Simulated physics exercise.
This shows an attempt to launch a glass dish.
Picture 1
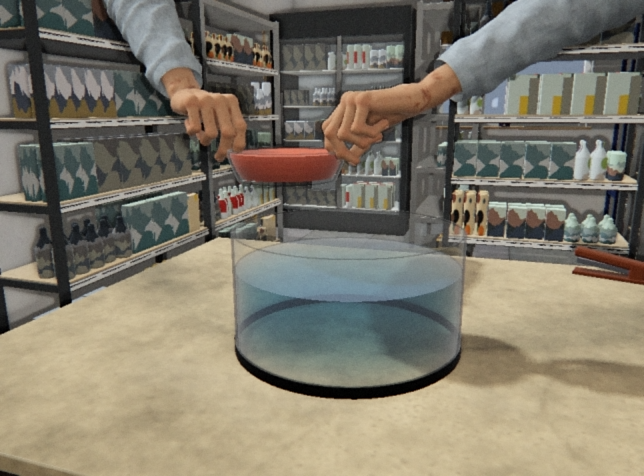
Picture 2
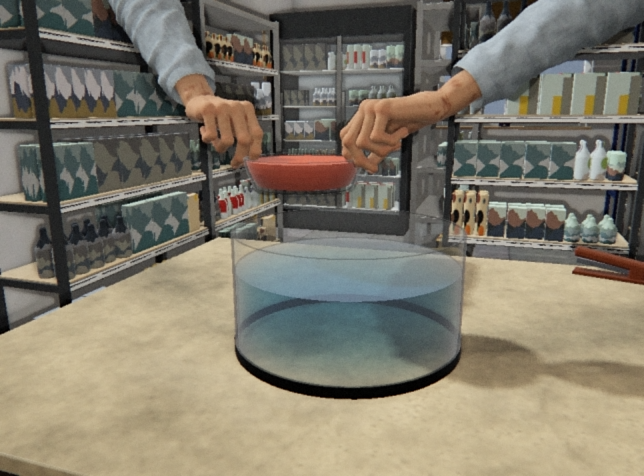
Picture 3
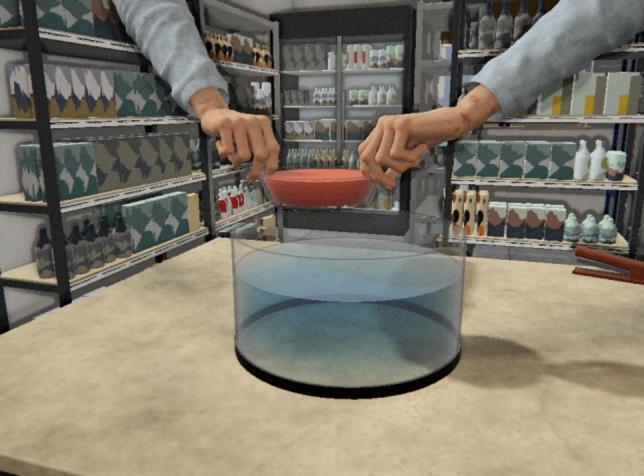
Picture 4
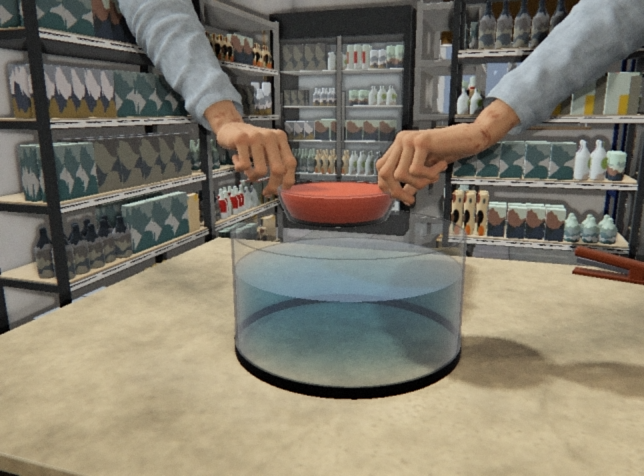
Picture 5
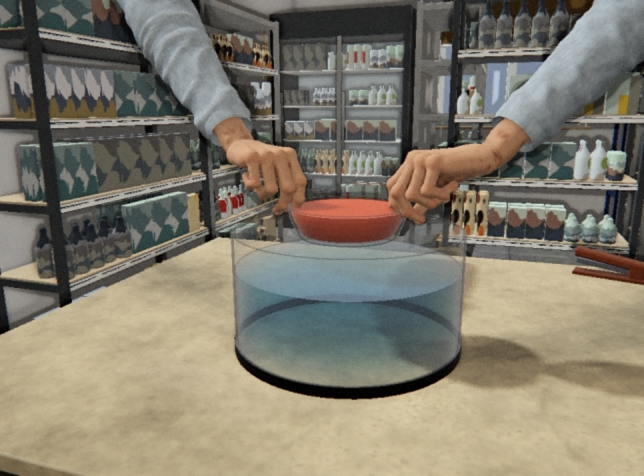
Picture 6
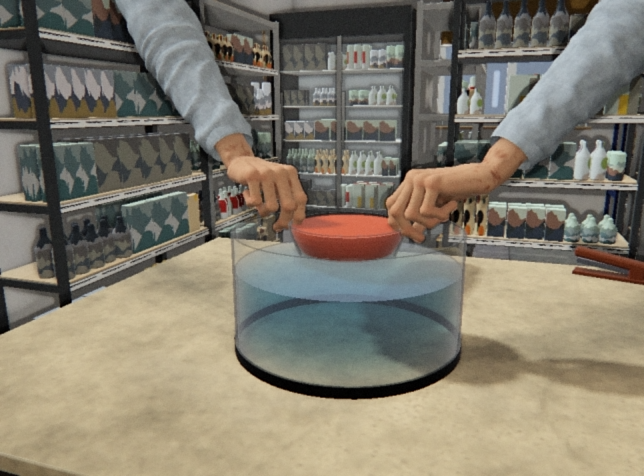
We see two hands holding a nearly full reddish dish above a clear round basin of water on a table, shifting it slightly right and lowering it gradually until it is just over the water's surface.
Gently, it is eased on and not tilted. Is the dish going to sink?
Goes down.
A moment on, the dish dips into the water.
Further on, water pours in over its rim.
When it is over, the dish lies on the bottom.
